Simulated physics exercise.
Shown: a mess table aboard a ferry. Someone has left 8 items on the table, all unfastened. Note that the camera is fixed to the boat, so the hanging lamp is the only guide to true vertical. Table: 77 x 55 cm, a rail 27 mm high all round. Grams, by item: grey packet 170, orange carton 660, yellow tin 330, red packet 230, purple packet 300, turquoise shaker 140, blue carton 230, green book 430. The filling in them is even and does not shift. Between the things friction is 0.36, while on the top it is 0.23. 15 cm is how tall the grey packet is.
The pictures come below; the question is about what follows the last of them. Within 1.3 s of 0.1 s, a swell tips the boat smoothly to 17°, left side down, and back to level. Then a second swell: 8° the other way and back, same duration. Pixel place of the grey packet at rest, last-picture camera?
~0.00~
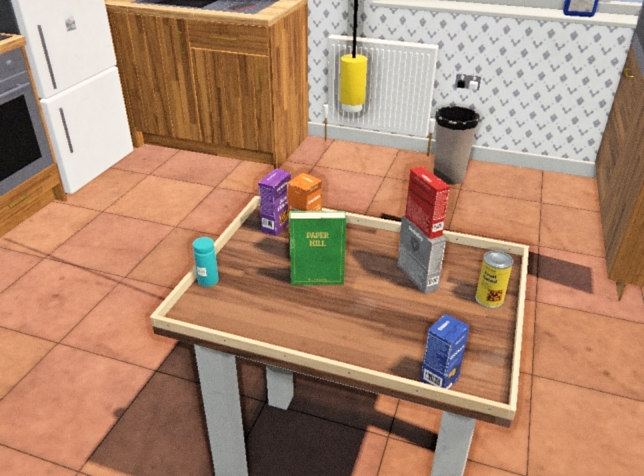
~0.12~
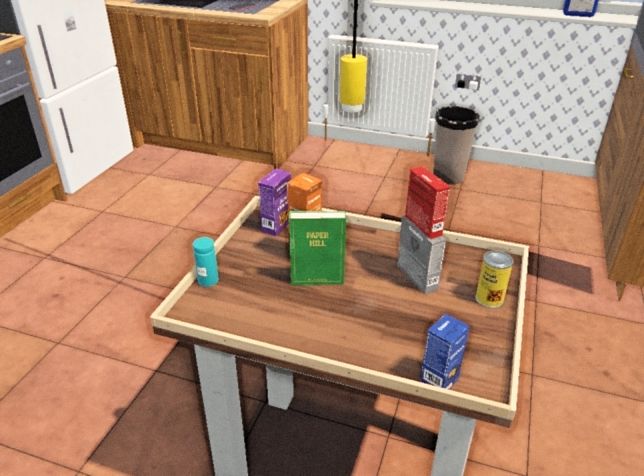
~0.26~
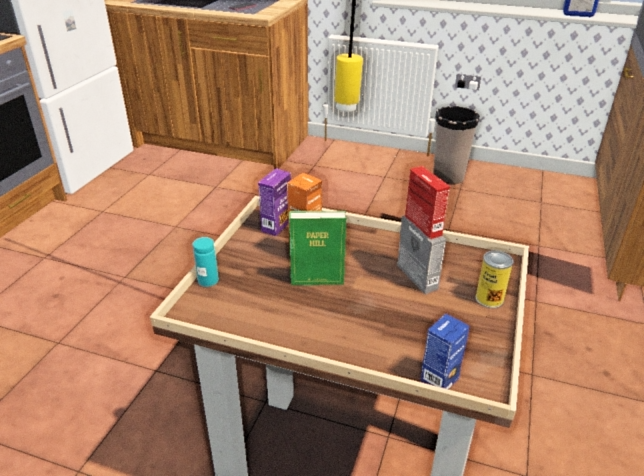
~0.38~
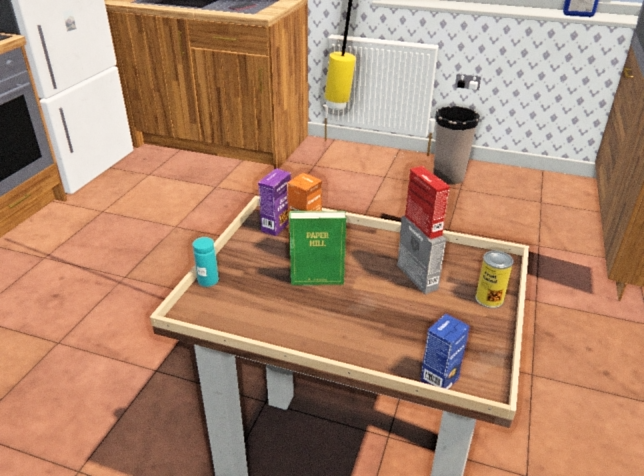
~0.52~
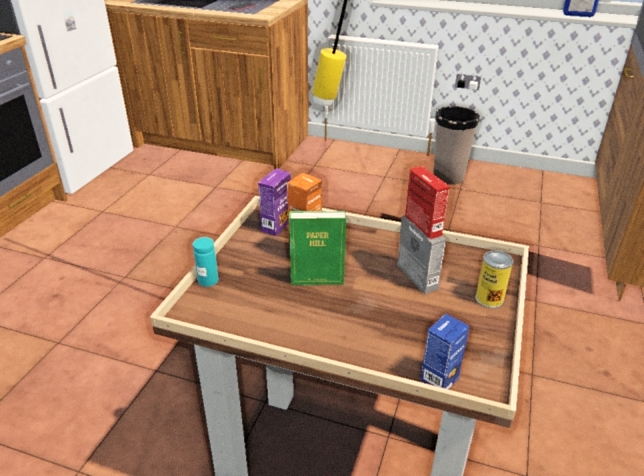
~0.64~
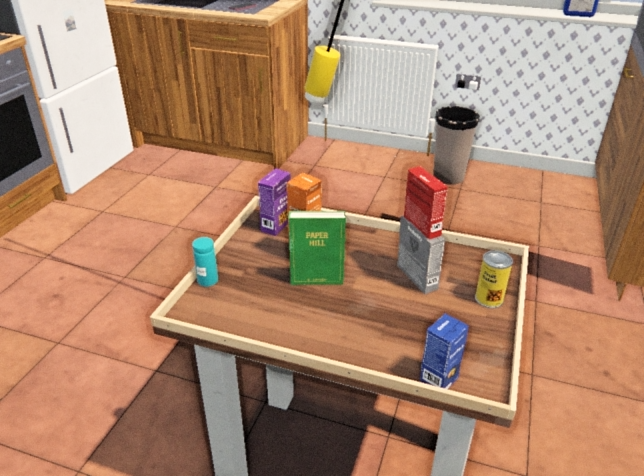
Roughly (369, 278).
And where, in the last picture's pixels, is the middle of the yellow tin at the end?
It ends up near (462, 273).
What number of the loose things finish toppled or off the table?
Total count: 2.
Around 0.94 s, heel 14°, left side down; grey packet tipped 28° against what carries it near (406, 256); red packet tipped 28° against what carries it; blue carton shifted 4 cm.
Around 1.14 s, heel 6°, left side down; grey packet on its side near (376, 278); red packet on its side; blue carton shifted 8 cm.
Finally (3.2 s), on their side or leaning hard on the table, grey packet and red packet; not toppled but over 5 cm from the start, orange carton, yellow tin, purple packet, blue carton and green book; the last one still in place (within 5 cm). In the last view, grey packet near (369, 278).
